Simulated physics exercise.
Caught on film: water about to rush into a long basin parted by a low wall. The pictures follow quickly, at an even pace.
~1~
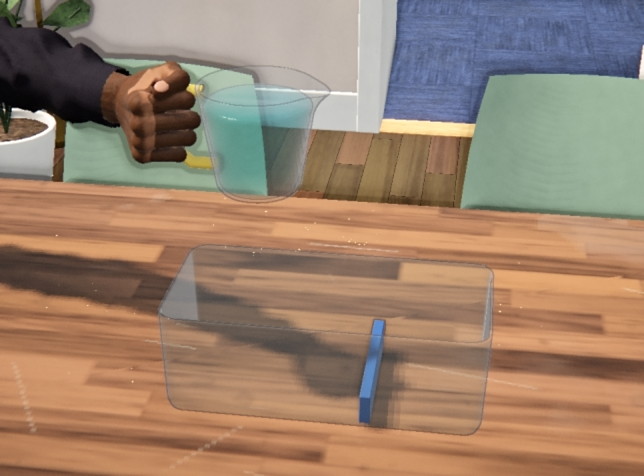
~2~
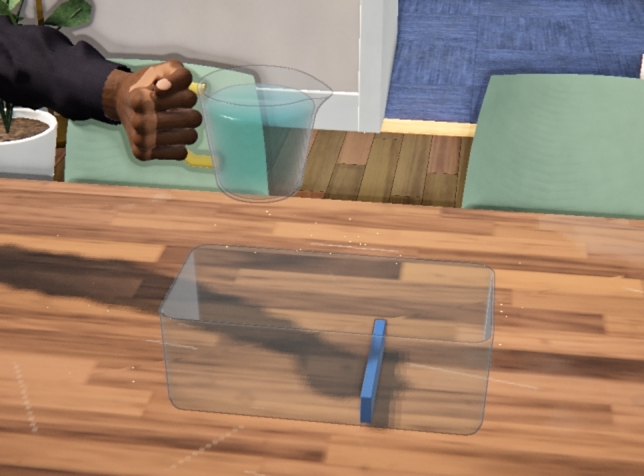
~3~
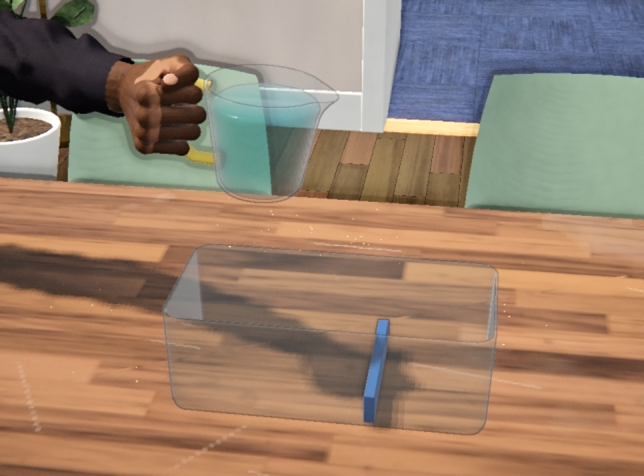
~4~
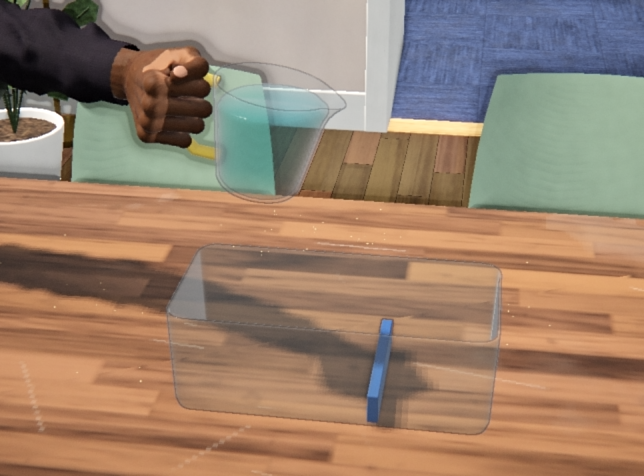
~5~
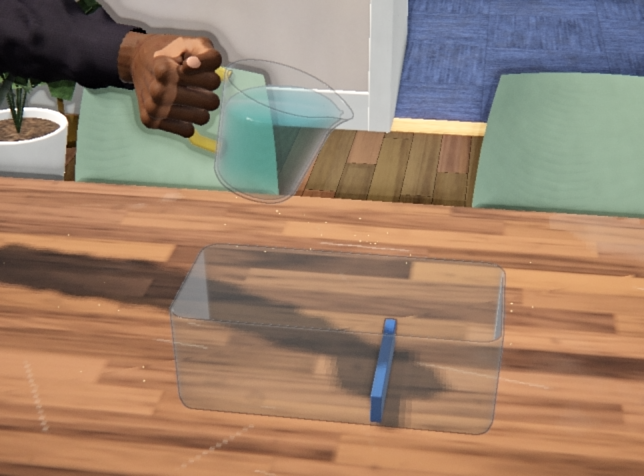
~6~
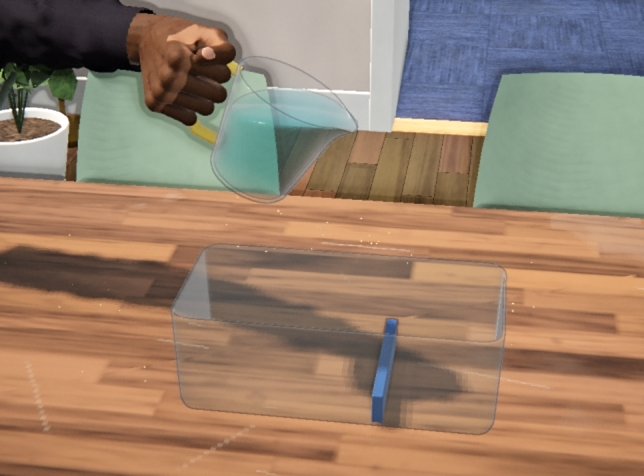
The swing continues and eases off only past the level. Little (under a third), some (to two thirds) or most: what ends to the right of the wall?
The share right of the wall is more than two thirds.
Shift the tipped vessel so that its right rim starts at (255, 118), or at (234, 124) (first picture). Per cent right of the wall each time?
The first gives 10 %, the second 10 %.
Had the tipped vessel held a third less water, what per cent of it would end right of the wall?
Some 85 per cent.
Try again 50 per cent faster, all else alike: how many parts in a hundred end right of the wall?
Near 80 %.
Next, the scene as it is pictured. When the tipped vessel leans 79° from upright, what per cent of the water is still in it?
Roughly 55 in a hundred.
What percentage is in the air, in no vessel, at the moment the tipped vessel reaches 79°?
It comes to 30 per cent or so.
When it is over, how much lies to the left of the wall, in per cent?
It comes to 15 per cent or so.
A moment on, the tilt is 79° and 57 per cent is still to pour, 0 is left of the wall and 14 right of it.
Next, the tilt is 94° and 15 per cent is still to pour, 4 is left of the wall and 61 right of it.
Then the tilt is 94° and 2 per cent is still to pour, 9 is left of the wall and 84 right of it.
Later the tilt is 94° and 0 per cent is still to pour, 13 is left of the wall and 85 right of it.
In the end 14 per cent lies left of the wall, 84 right of it and 1 outside.
